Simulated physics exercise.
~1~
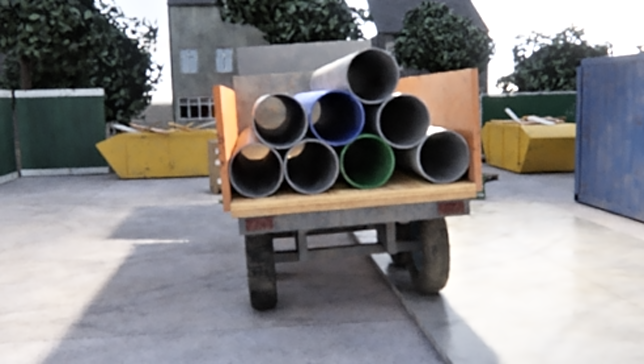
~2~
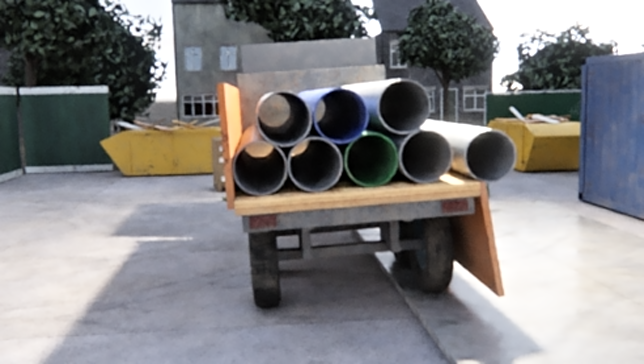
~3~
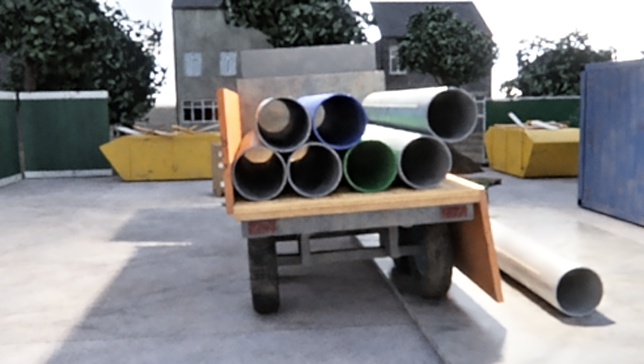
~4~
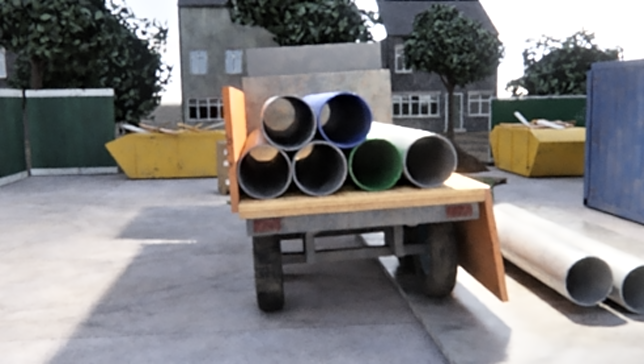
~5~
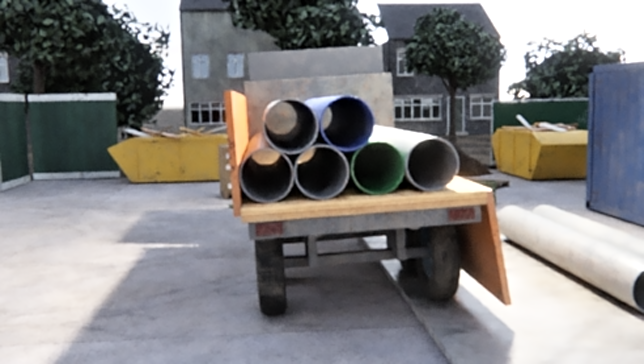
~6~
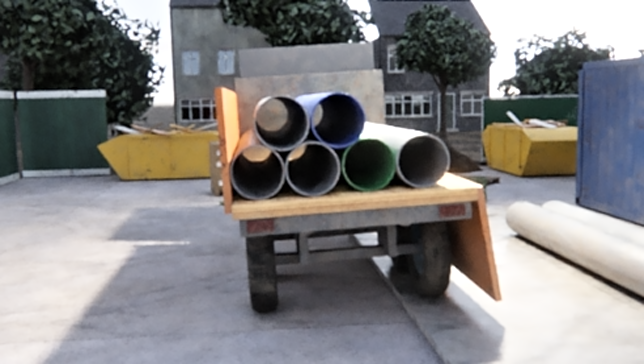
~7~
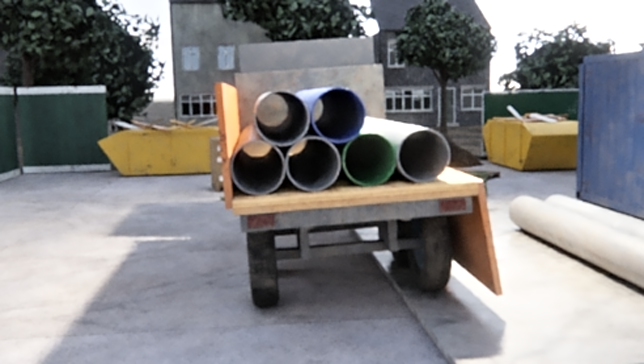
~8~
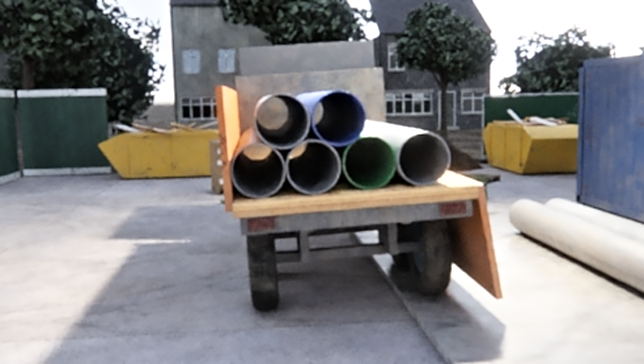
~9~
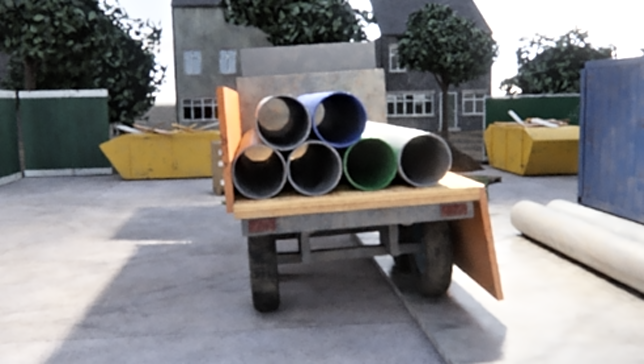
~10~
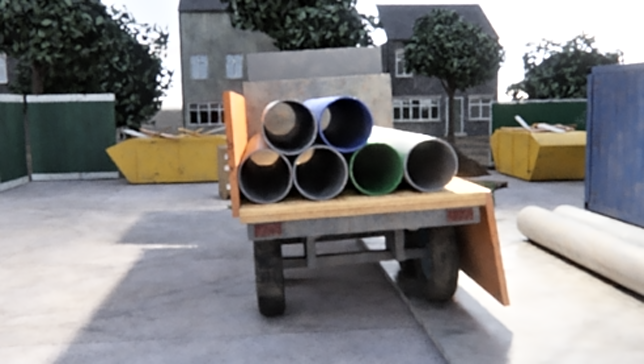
In a yard, a lorry's right side drops and two grey pipes roll off, leaving six aboard.
